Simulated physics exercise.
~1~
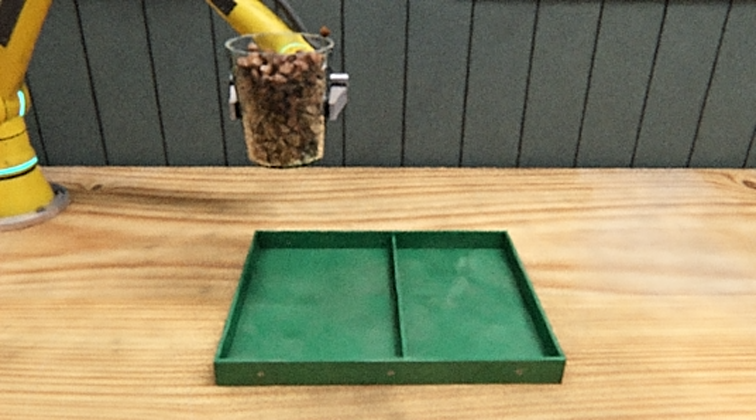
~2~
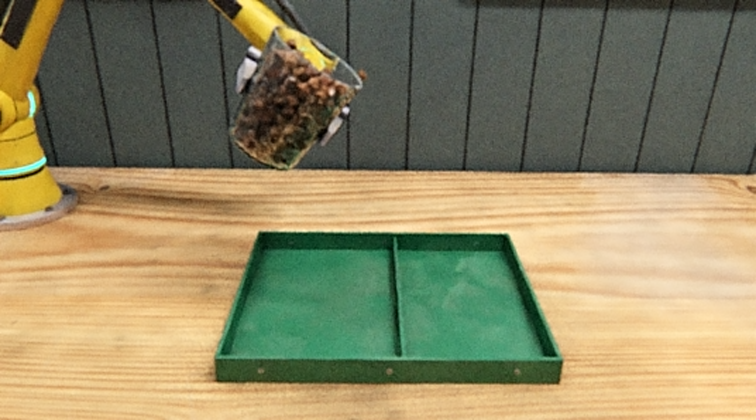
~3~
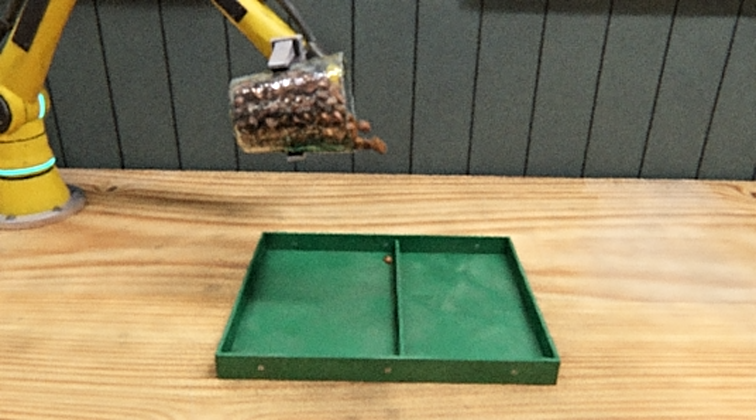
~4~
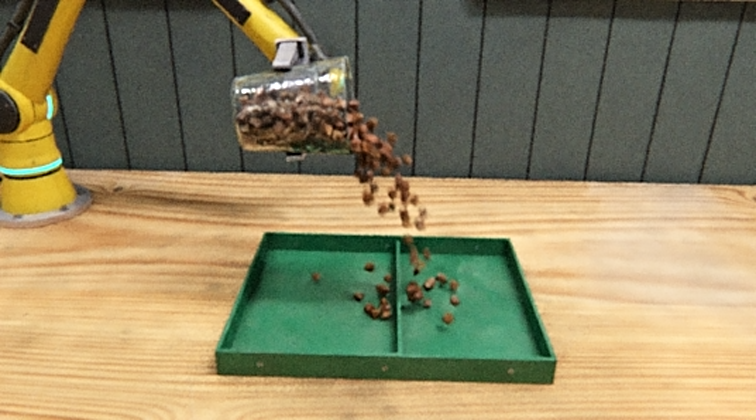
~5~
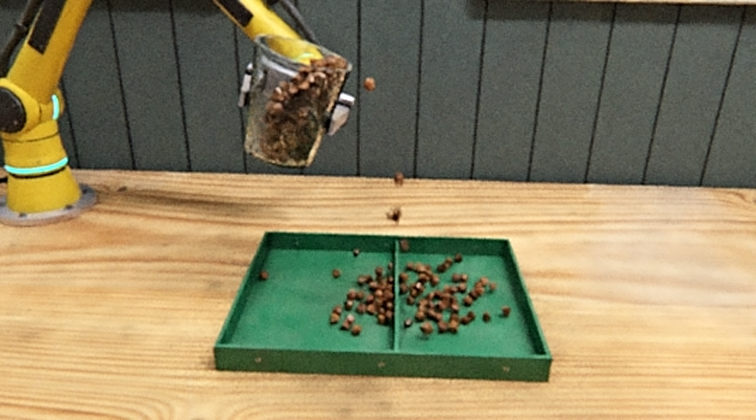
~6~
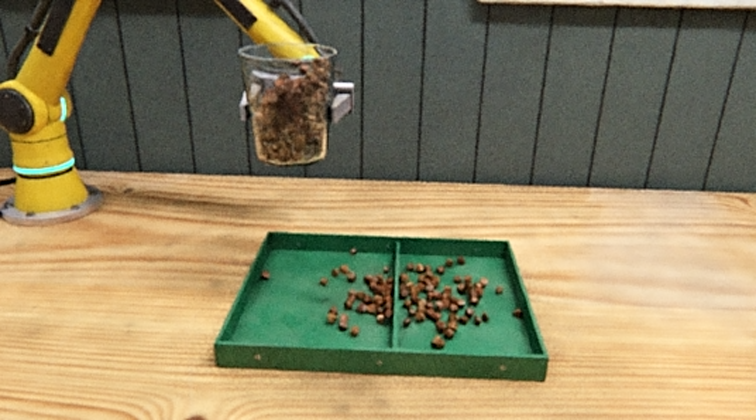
On a wooden table, a yellow robot arm tipped a clear tumbler of brown pellets over a divided green tray, spilling some into both sections, then turned it upright again, with more pellets in the right section and plenty left in the tumbler.
